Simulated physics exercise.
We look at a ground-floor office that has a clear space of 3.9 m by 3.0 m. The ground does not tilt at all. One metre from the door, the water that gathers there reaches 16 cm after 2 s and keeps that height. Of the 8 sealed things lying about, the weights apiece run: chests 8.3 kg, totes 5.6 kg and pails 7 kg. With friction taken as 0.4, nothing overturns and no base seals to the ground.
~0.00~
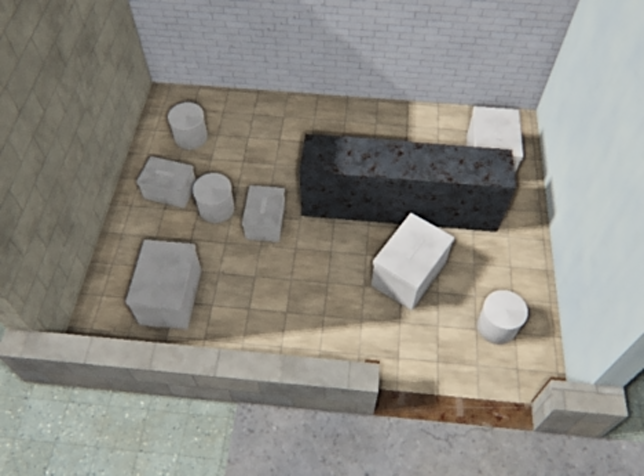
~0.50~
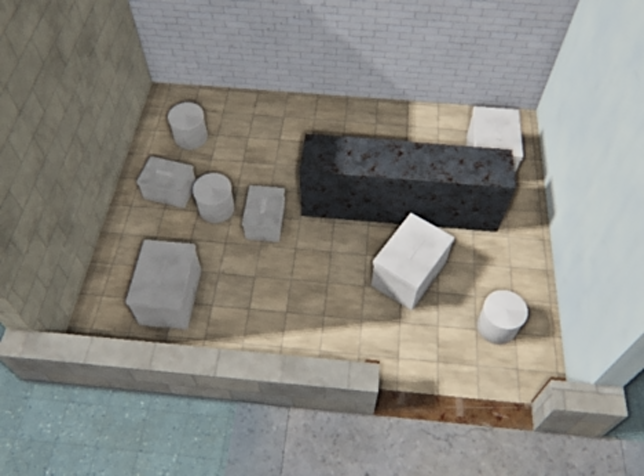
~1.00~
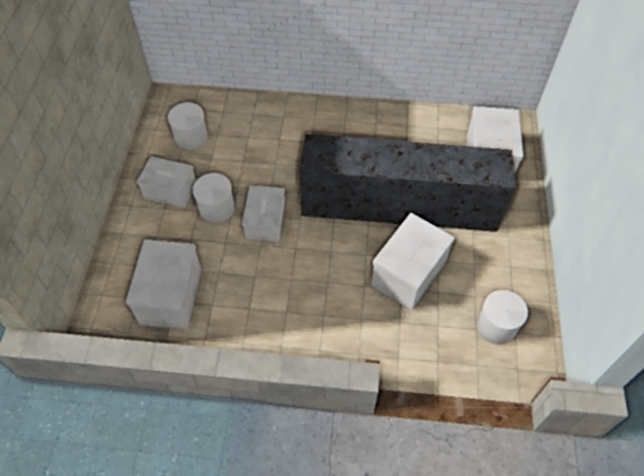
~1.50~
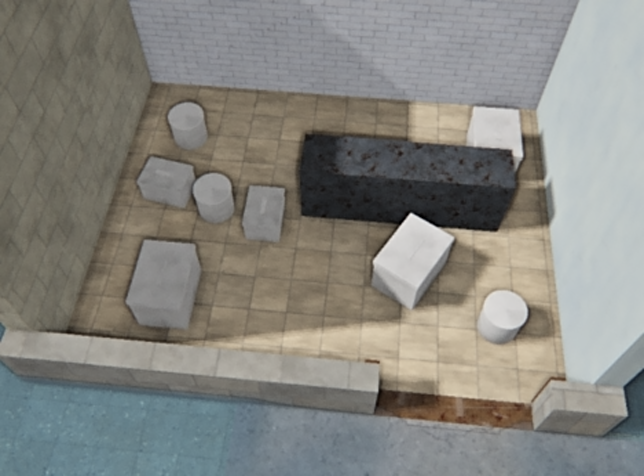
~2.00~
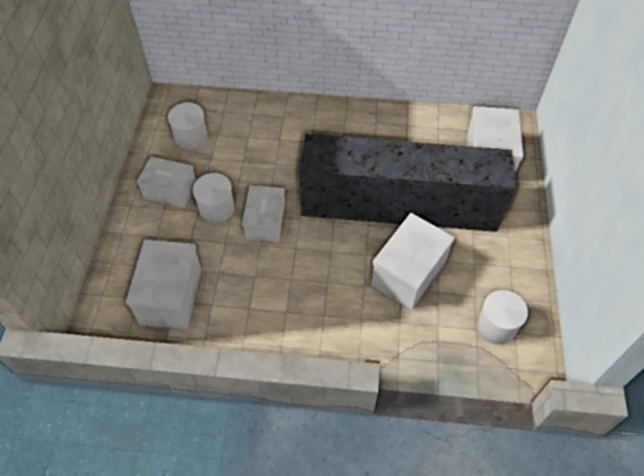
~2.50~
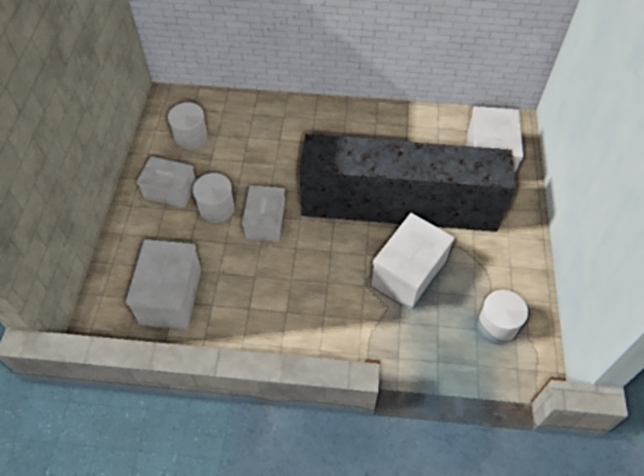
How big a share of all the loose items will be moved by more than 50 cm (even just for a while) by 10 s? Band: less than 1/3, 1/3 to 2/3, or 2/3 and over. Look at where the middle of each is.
I'm guessing the result is some.
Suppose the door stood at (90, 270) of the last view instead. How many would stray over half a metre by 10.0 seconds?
Count: 5.
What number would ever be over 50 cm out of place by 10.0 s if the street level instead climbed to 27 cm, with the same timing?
Then 8.
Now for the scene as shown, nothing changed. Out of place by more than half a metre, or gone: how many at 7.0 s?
It comes to 4.
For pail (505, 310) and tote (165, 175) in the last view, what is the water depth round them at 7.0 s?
First roughly 7 cm, second roughly 2 cm.
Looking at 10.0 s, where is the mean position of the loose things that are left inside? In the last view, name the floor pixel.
It sits at about (224, 194).
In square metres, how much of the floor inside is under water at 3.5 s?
That flooded area is roughly 3.0 m2.
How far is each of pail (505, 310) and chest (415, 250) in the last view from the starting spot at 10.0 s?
In turn: 200 cm, 200 cm.
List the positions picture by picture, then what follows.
A pail at (506, 309) rests on the ground; a chest at (415, 249), on the bottom; 0.0 m2 under water; 0 of 8 have shifted, in the first picture.
A pail at (506, 309) rests on the ground; a chest at (415, 249) rests on the ground; 0.0 m2 under water; 0 of 8 have shifted, in the second picture.
A pail at (506, 309), on the bottom; a chest at (415, 249), on the bottom; water covers 0.0 m2; 0 of 8 have shifted, in the third picture.
A pail at (506, 309), on the bottom; a chest at (415, 249) rests on the ground; water covers 0.0 m2; 0 of 8 have shifted, in the fourth picture.
A pail at (506, 309) rests on the ground; a chest at (415, 249) rests on the ground; 0.3 m2 under water; 0 of 8 have shifted, in the fifth picture.
A pail at (506, 309) rests on the ground; a chest at (415, 249) rests on the ground; 1.0 m2 under water; 0 of 8 have shifted, in the sixth picture.
After 3.5 s 2 of 8 are over 50 cm from their spots; 0 afloat.
After 4.5 s 2 of 8 are over 50 cm from their spots; 2 afloat.
After 7.0 s 4 of 8 are over 50 cm from their spots; 2 afloat.
After 10.0 s 3 of 8 are over 50 cm from their spots, and 4 have been at some point; 6 afloat.
